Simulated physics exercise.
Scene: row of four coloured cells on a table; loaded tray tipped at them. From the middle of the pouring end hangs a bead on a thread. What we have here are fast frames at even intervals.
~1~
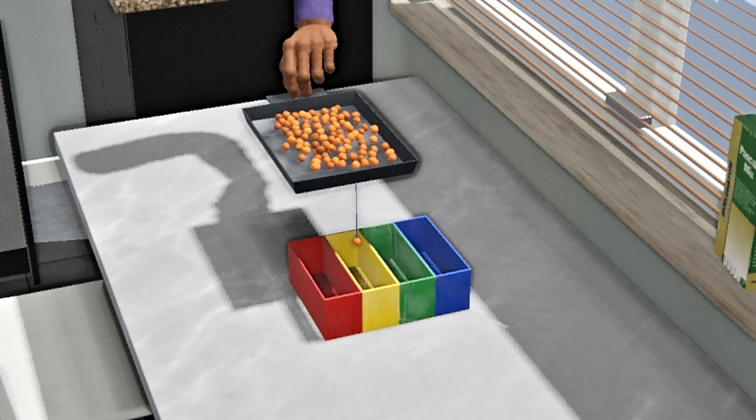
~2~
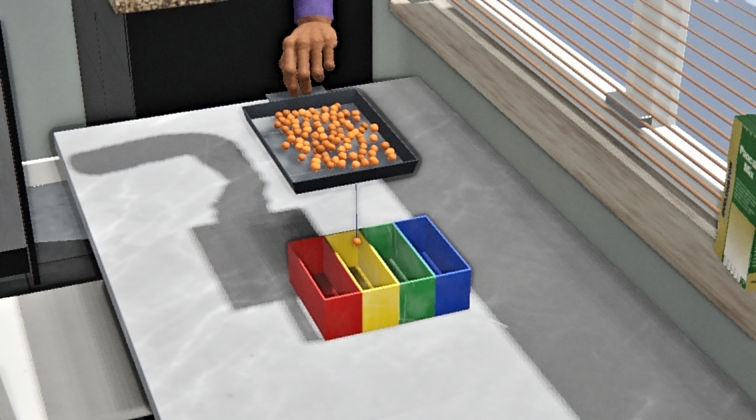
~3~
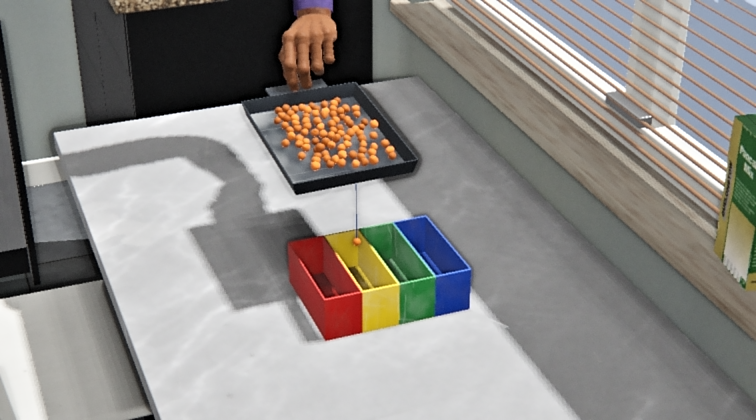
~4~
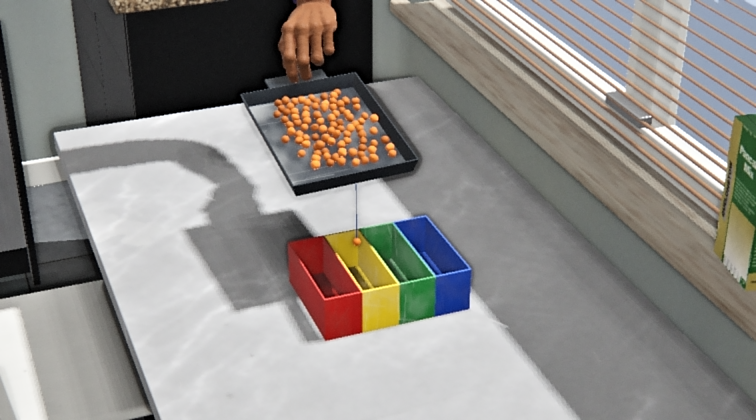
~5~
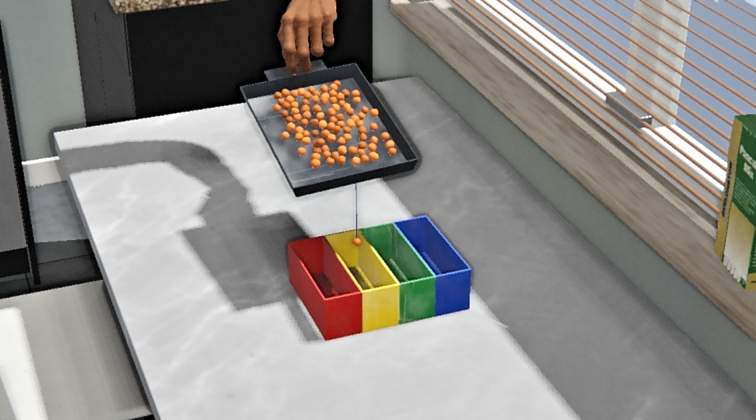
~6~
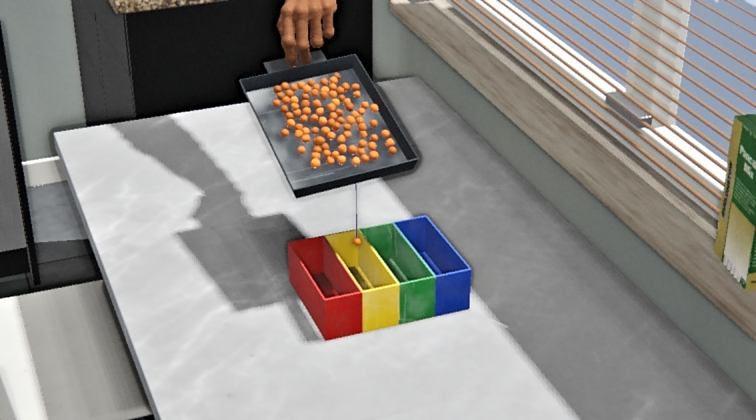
Dark tray of small orange balls tilting gradually toward its lower left corner above red, yellow, green and blue cells, a hand gripping its far end.
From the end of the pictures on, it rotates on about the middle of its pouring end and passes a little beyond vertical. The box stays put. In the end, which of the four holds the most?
The red cell holds the most.
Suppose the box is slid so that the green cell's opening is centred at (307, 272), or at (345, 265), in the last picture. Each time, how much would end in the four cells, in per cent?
Roughly 90 per cent, then roughly 100 per cent.
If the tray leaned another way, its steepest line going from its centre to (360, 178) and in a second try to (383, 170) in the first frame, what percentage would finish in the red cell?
Lab note: Try one about 20 %, try two about 0 %.
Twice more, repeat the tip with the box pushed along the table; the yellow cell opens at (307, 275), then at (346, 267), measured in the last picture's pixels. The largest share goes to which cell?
So the first one goes to the yellow one and the second to the cell in red.
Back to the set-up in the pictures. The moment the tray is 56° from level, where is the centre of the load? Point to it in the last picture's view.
I'd mark the middle close to (325, 172).
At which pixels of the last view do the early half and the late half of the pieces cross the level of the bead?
The early half goes through (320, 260), the late half through (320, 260).
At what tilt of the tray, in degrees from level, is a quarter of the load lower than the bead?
Close to 100 degrees, I reckon.
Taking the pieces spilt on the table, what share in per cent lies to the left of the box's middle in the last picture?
100 in a hundred, roughly.
Just after the last frame, tray tipped steeply; almost all on the tray; about a tenth falling or outside the box.
A moment on, tray tipped right over; the larger part on the tray; about a tenth in the red cell; about a tenth falling or outside the box.
Further on, tray tipped past a quarter turn; roughly half in the red cell; about a tenth in the yellow cell; just a few in the green cell; just a few in the blue cell; roughly a third falling or outside the box.
When it is over, tray tipped past a quarter turn; roughly half in the red cell; about a tenth in the yellow cell; just a few in the green cell; just a few in the blue cell; roughly a third outside the box.
